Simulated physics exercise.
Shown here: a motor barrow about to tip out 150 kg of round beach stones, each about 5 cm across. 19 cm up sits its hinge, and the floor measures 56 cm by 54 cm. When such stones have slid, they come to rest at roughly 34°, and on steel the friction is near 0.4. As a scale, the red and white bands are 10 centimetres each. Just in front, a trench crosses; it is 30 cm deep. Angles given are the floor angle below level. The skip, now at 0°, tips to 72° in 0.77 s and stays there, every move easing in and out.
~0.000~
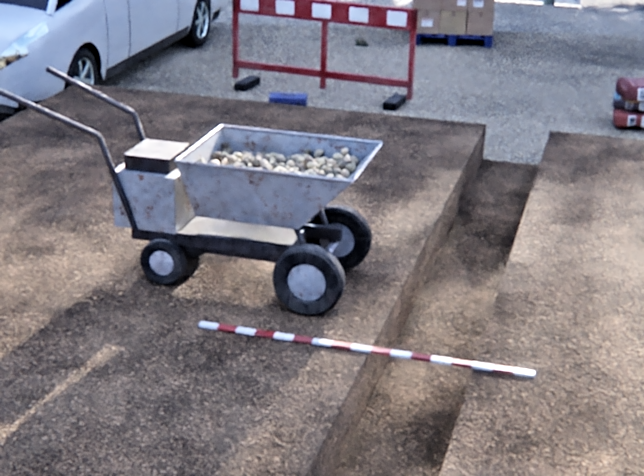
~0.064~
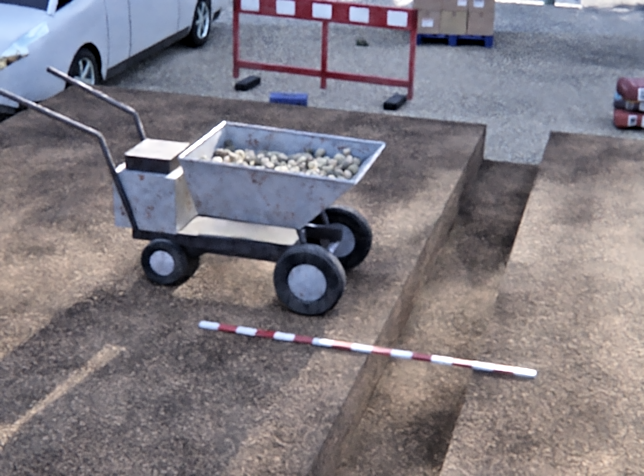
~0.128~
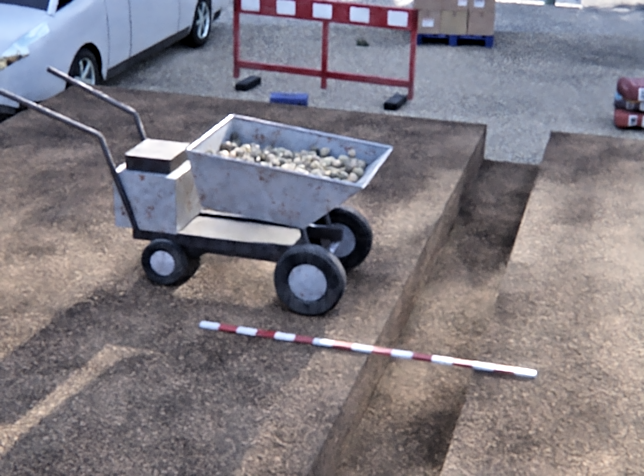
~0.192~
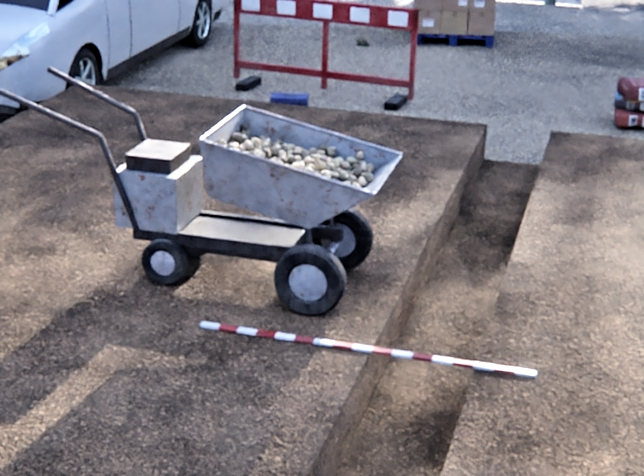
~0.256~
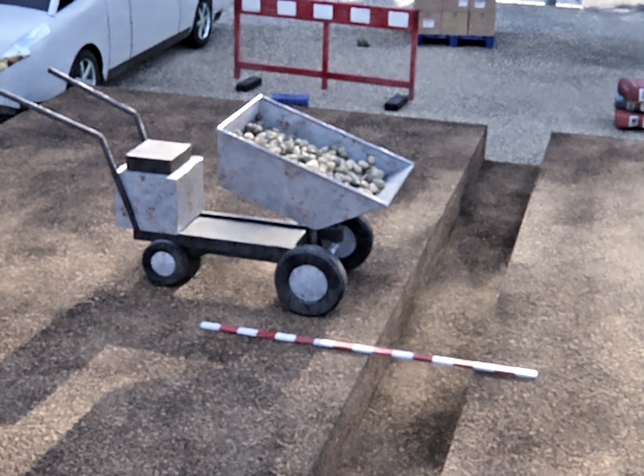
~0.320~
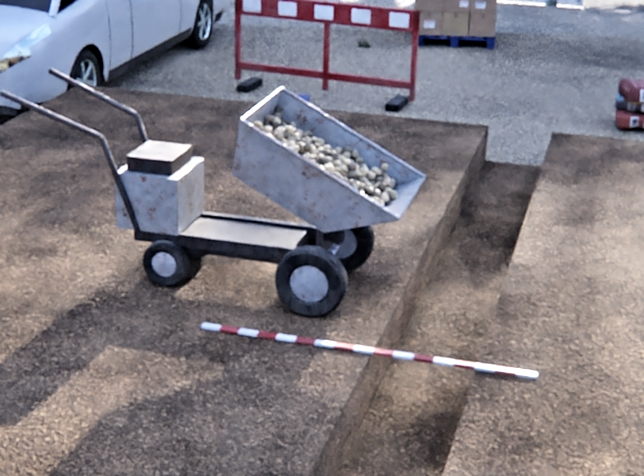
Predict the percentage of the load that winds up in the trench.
My prediction is about 69 per cent.
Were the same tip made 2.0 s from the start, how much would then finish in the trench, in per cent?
Probably about 85 in a hundred.
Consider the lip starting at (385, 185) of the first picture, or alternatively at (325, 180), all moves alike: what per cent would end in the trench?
Result: Close to 30 then close to 95 per cent.
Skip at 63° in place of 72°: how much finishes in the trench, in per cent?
Then close to 65 per cent.
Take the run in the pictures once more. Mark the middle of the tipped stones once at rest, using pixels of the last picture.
Their middle ends up near (474, 346).
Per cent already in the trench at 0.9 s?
By that moment, roughly 35 per cent of the load.
After 0.6 s the floor is at 61°; 100 % in the skip; the foremost stones are at (430, 251).
After 0.9 s the floor is at 72°; 61 % in the skip, 34 % in the trench, 4 % past the trench; the foremost stones are at (510, 318).
After 1.2 s the floor is at 72°; 7 % in the skip, 62 % in the trench, 31 % past the trench; the foremost stones are past the picture's edge.
After 3.2 s the floor is at 72°; 0 % in the skip, 69 % in the trench, 31 % past the trench; the foremost stones are past the picture's edge.
